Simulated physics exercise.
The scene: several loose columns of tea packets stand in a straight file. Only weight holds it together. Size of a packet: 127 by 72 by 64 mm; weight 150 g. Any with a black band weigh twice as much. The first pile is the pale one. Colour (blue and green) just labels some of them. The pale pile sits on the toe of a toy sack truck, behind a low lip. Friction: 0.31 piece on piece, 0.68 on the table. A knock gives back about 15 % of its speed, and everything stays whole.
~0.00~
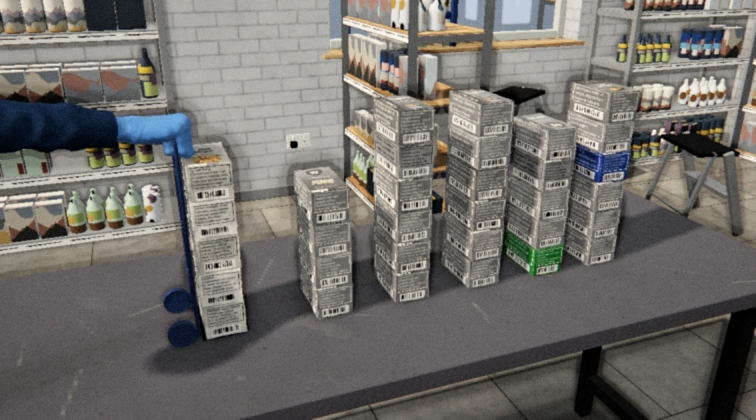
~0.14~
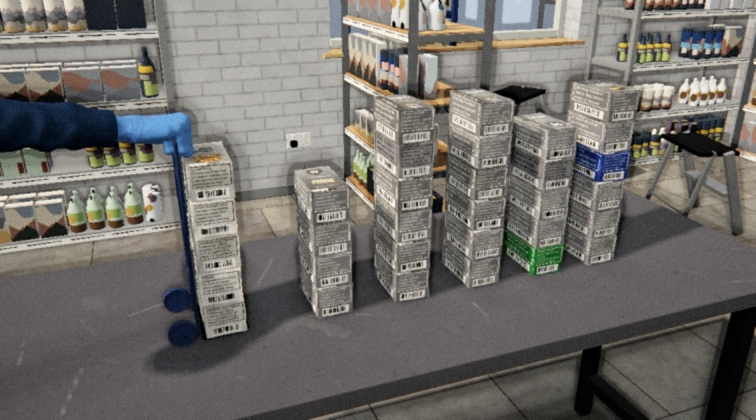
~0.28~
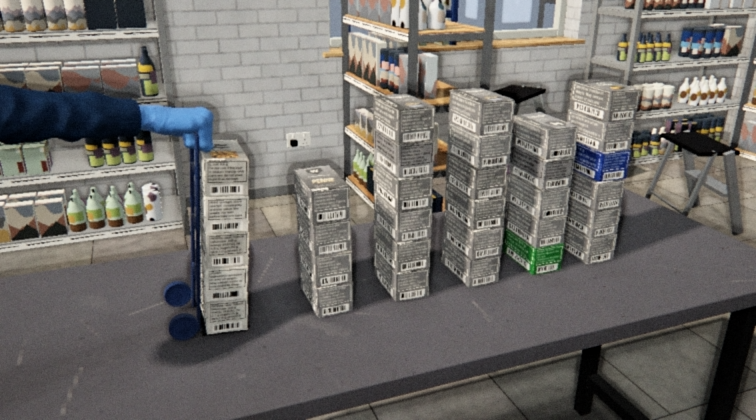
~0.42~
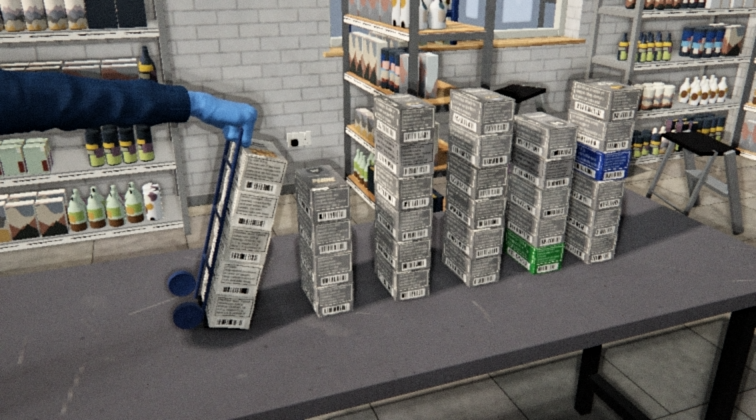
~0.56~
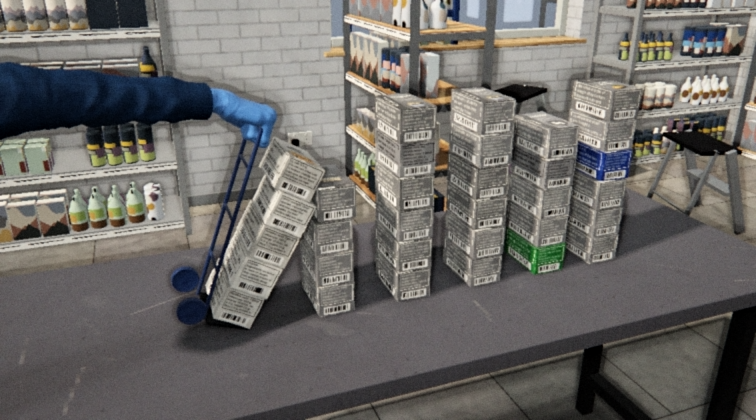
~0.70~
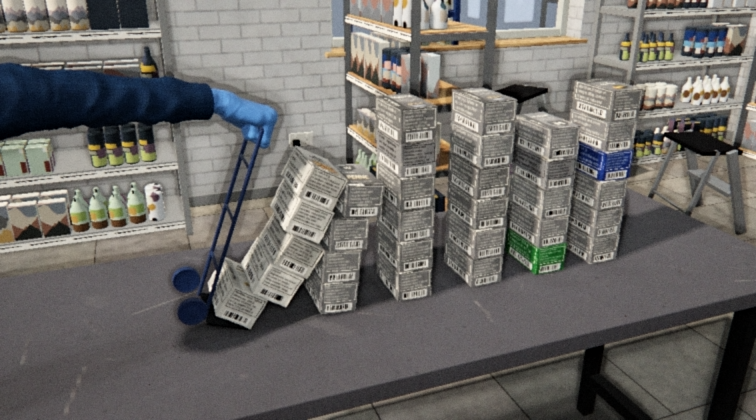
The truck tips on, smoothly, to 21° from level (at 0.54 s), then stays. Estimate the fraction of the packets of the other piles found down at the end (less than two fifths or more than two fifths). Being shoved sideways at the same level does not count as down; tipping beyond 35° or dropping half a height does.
Upwards of two fifths of them.
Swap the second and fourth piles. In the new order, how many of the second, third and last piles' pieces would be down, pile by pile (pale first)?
Then second 6, third 6, last 6.
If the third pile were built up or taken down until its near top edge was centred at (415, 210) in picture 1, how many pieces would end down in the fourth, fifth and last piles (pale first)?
Then fourth 5, fifth 5, last 6.
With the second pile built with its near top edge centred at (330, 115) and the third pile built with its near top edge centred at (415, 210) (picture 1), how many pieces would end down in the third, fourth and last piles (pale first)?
In that case third 3, fourth 6, last 6.
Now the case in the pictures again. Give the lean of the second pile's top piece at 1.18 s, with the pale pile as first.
Roughly 30° from upright.
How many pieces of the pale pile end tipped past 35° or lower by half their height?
5 of them.
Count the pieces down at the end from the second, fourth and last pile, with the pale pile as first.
Pieces: Second 4, fourth 6, last 6.
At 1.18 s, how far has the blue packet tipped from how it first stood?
Some 0°.
Around 1.18 s, 5 of the pale pile down; 3 of the 27 other packets down.
Around 1.62 s, 5 of the pale pile down; 16 of the 27 other packets down; green packet tipped 23°; blue packet tipped 13°.
Around 2.10 s, 5 of the pale pile down; 27 of the 27 other packets down; blue packet upside down; green packet tipped 46°.
Finally (3.5 s), 5 of the pale pile down; 26 of the 27 other packets down; blue packet upside down; green packet tipped 47°. That is 96 per cent. Seen by the last camera, middles, blue packet near (705, 213), green packet near (549, 238).
